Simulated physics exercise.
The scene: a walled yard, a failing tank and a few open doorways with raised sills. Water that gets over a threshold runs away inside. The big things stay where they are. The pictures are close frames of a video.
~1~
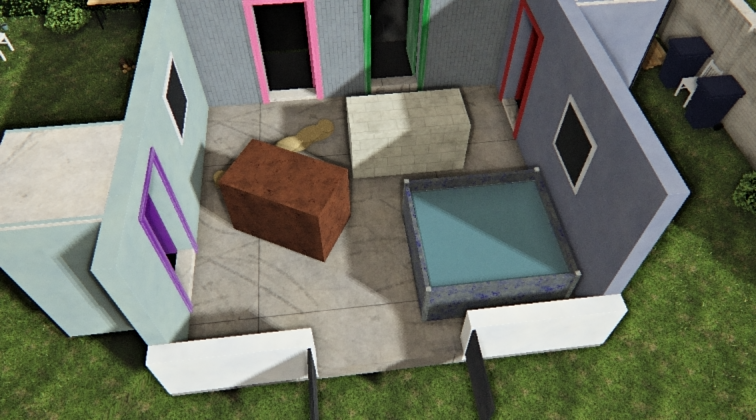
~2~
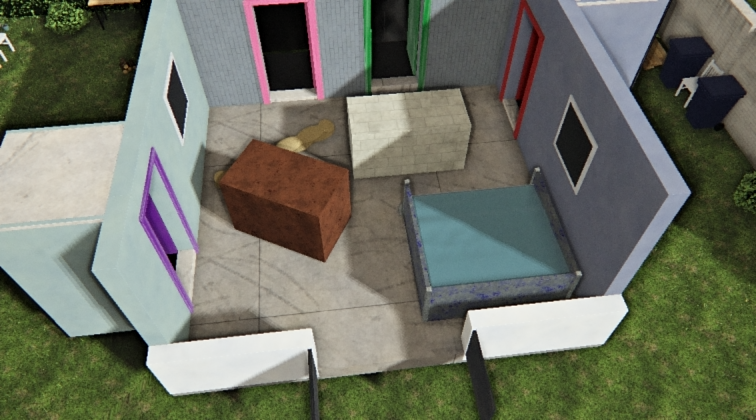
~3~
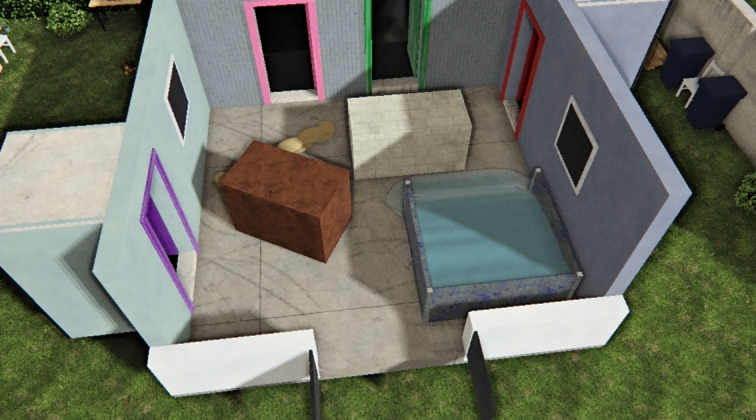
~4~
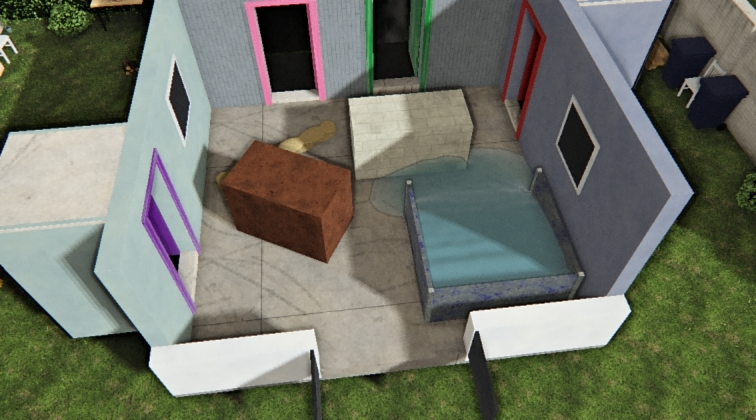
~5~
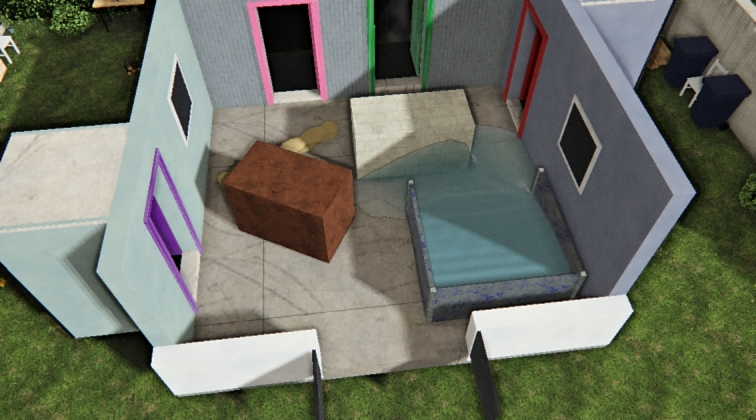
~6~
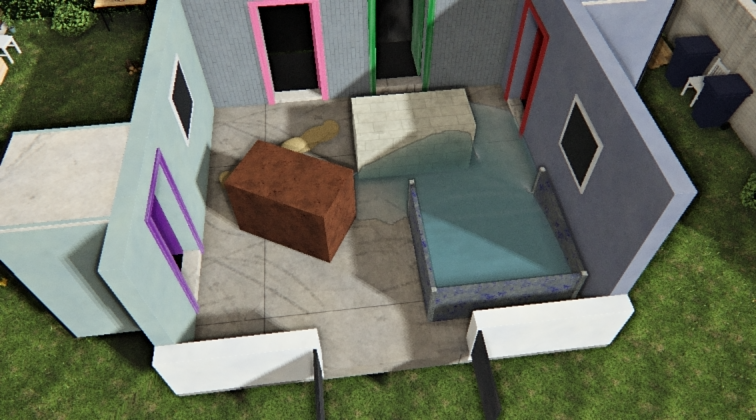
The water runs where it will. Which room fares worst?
Most goes in at the red door.
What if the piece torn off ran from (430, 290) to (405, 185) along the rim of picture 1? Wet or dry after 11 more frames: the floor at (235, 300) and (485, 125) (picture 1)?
As listed: Covered, free of water.
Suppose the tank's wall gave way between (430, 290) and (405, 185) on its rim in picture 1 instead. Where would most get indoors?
It is the purple-painted one.
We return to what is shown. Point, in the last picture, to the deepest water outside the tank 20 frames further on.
Around (213, 132).
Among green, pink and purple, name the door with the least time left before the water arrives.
First comes the one in green.
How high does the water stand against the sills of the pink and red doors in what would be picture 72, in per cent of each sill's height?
Roughly 130 per cent, then 120 per cent.
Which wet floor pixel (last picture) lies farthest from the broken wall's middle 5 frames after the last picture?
I would point to (262, 179).
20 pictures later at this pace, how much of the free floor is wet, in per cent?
Close to 85 %.
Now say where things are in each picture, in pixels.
In the first picture, the water tank at (486, 229) is whole and still.
In the second picture, water pours out on the water tank's far side and has run to a hidden place.
In the third picture, the front is at (392, 195), out from the gap on the water tank's far side.
In the fourth picture, the front is at (380, 179), out from the gap on the water tank's far side.
In the fifth picture, the front is at (518, 136), out from the gap on the water tank's far side.
In the sixth picture, the front is at a hidden place, out from the gap on the water tank's far side.
A moment on, water covers 30 % of the floor; red door a trickle in, pink door not reached, green door wet at the sill, nothing in, purple door not reached.
Next, water covers 55 % of the floor; red door some in, pink door not reached, green door wet at the sill, nothing in, purple door not reached.
Then, water covers 85 % of the floor; red door a lot in, pink door wet at the sill, nothing in, green door wet at the sill, nothing in, purple door wet at the sill, nothing in.
Later, water covers 95 % of the floor; red door a lot in, pink door some in, green door wet at the sill, nothing in, purple door wet at the sill, nothing in.
In the end, water covers 95 % of the floor; red door a lot in, pink door some in, green door wet at the sill, nothing in, purple door wet at the sill, nothing in; the red door has let in the most.
